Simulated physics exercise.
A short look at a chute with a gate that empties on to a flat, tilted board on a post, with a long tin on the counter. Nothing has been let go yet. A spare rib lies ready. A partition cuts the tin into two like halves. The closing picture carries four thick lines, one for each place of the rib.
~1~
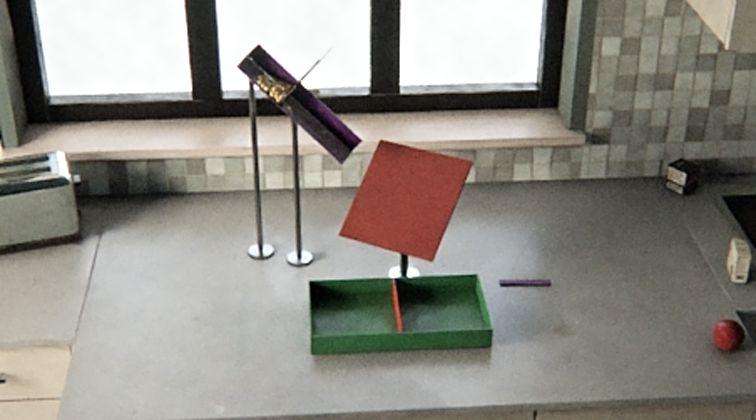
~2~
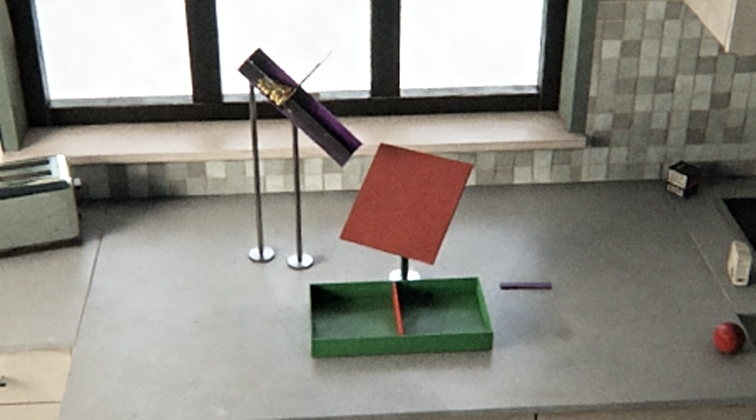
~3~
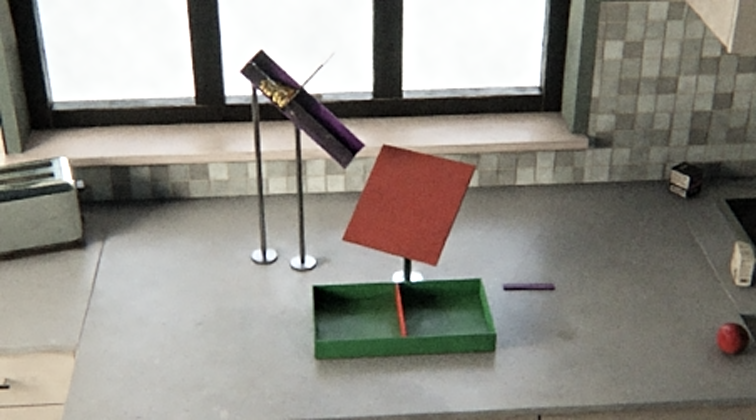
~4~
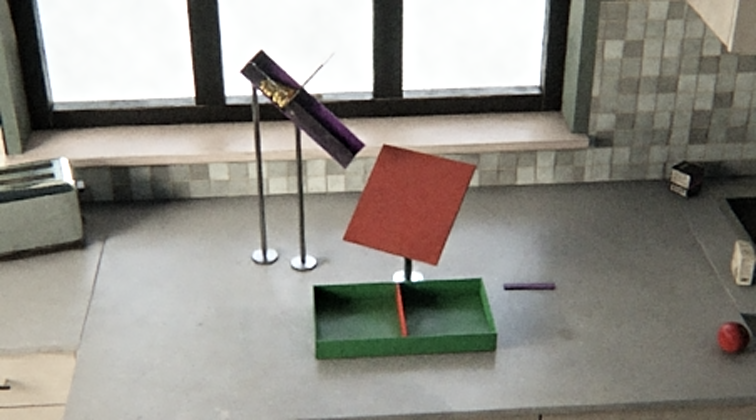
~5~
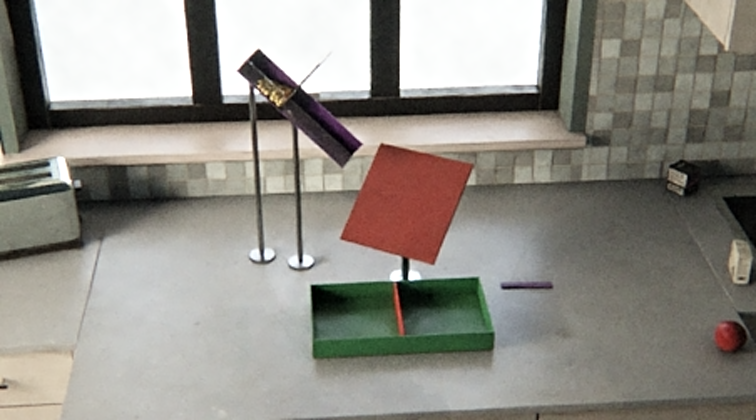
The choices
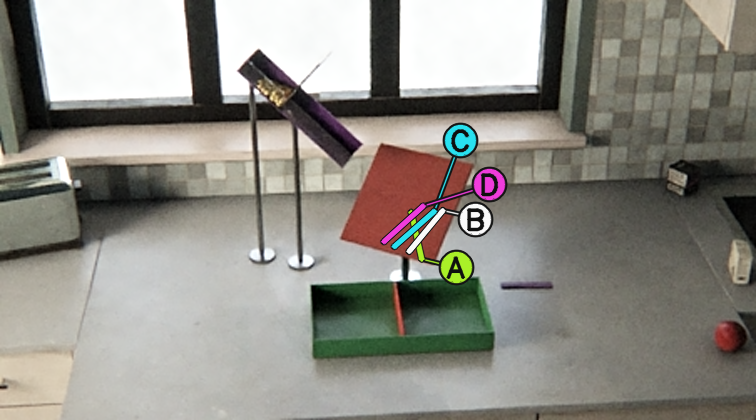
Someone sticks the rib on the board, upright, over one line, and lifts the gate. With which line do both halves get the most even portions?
It is A.
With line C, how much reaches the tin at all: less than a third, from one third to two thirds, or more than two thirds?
It is more than two thirds.
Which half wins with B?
Left.
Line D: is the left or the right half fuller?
The left half.
On the marked copy, line A from (411, 212) to (421, 259); line B from (442, 210) to (409, 251); line C from (434, 211) to (394, 246); line D from (423, 206) to (383, 241).
With A, of what is caught, close to half in the left half, close to half in the right.
With B, of what is caught, the bulk in the left half, a small share in the right.
With C, of what is caught, the whole lot in the left half, none at all in the right.
With D, of what is caught, all but a few in the left half, only a few in the right.
